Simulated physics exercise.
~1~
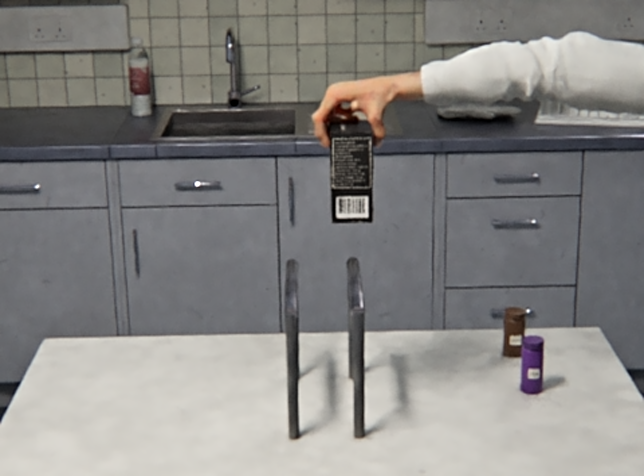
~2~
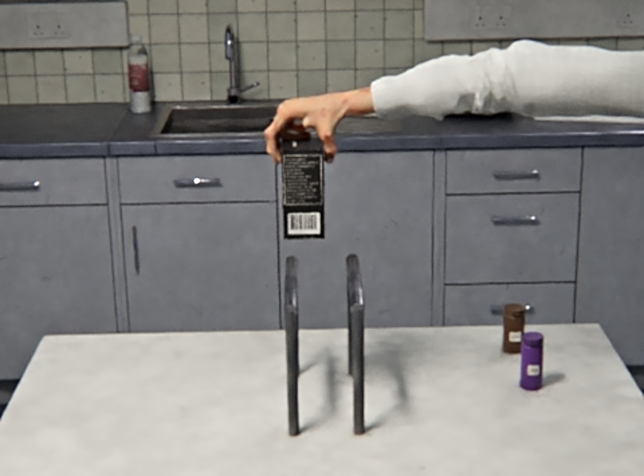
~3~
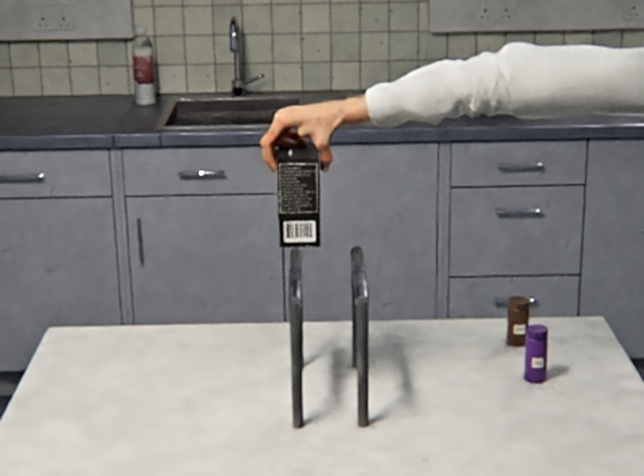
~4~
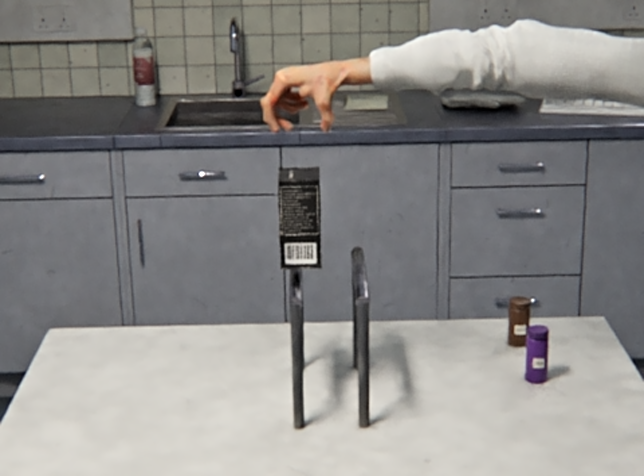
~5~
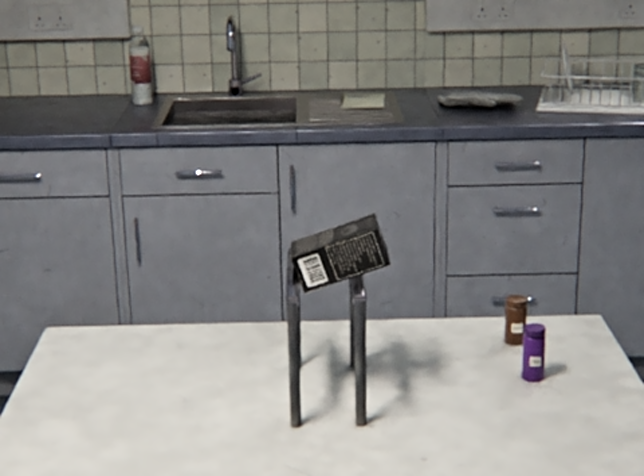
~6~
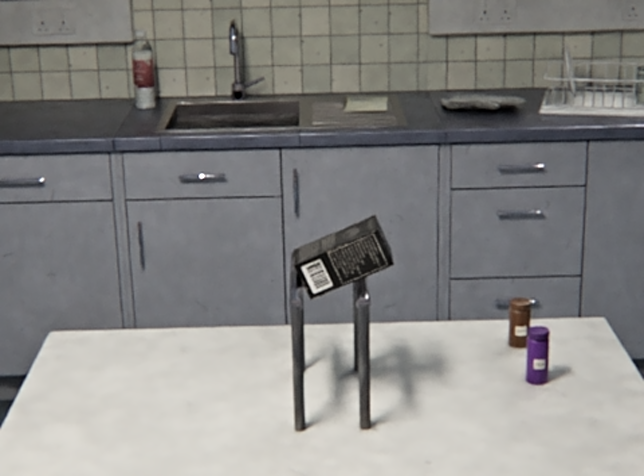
Hand lowering an upright black carton onto two metal supports and letting go, the carton tipping right and lodging across them.
